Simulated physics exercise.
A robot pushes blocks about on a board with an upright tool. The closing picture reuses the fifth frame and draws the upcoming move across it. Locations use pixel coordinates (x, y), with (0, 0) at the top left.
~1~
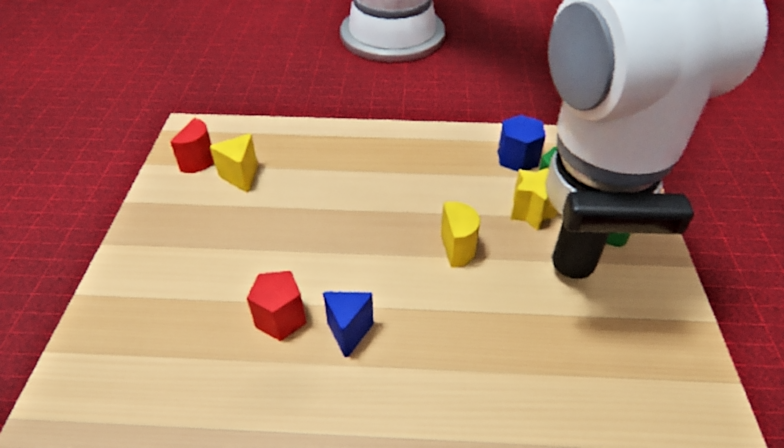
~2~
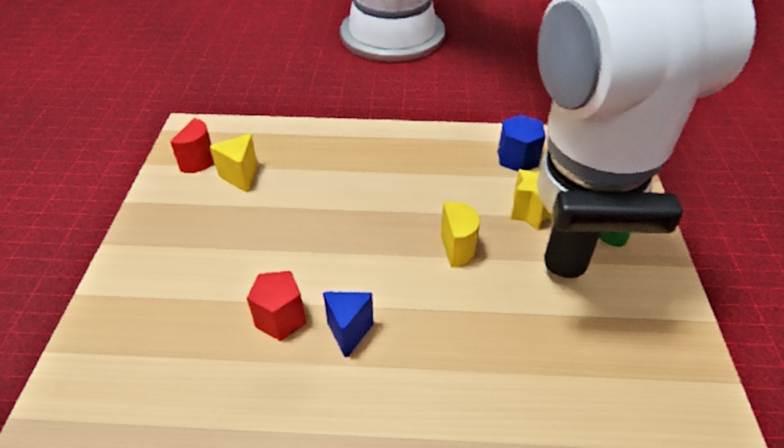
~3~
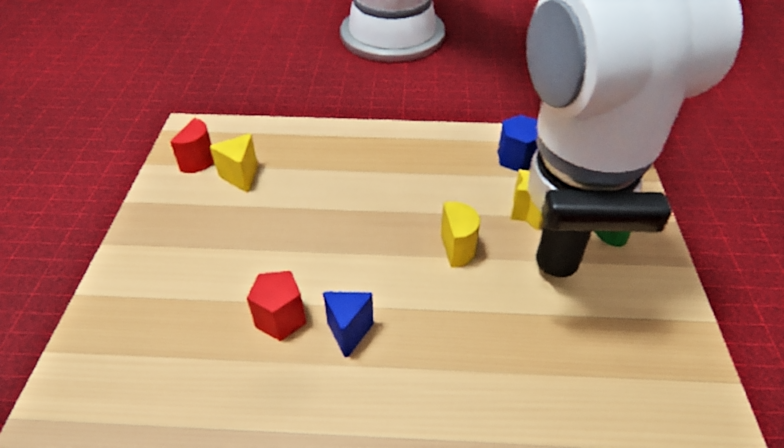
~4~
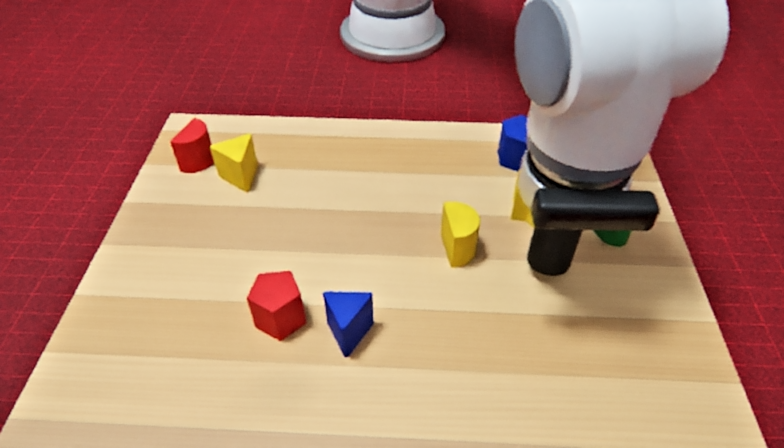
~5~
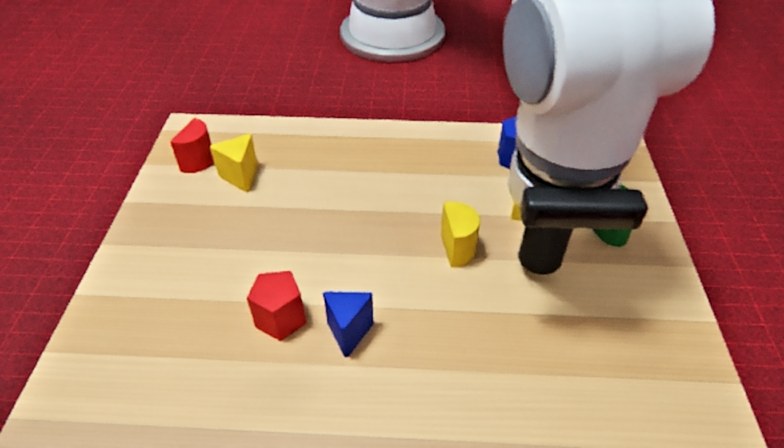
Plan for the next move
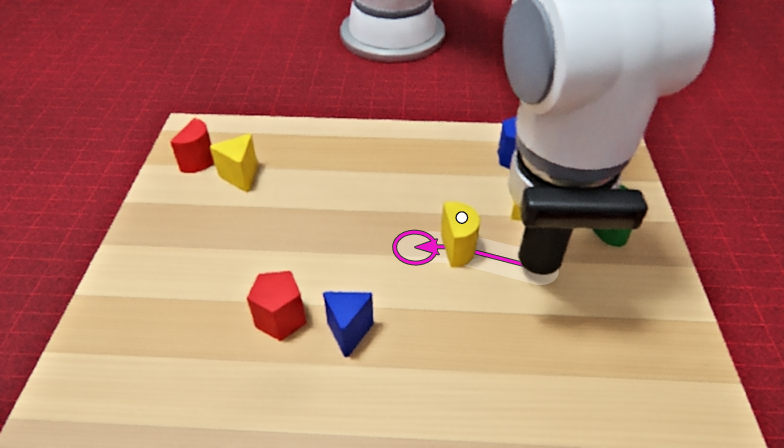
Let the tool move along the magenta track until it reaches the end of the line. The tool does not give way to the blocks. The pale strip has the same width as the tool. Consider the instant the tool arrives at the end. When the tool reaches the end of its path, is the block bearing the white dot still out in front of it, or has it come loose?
It stays on the tool's front.
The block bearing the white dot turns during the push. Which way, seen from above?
Short answer: Clockwise.
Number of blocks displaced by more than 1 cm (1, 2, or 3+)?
One block shifts.
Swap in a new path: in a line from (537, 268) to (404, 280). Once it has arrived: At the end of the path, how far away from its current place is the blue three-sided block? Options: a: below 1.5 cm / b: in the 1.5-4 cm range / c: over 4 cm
The answer is a.
The drawn path runs from (537, 268) over (476, 252) to (415, 247); the dot is on the yellow half-round block.
On the path given first. One third of the way, tool at (497, 248); nothing pushed yet.
Two thirds of the way, tool at (456, 239); yellow half-round block at (420, 208).
At the end, tool at (416, 238); yellow half-round block at (385, 200), turned 40° clockwise; yellow star not moved.
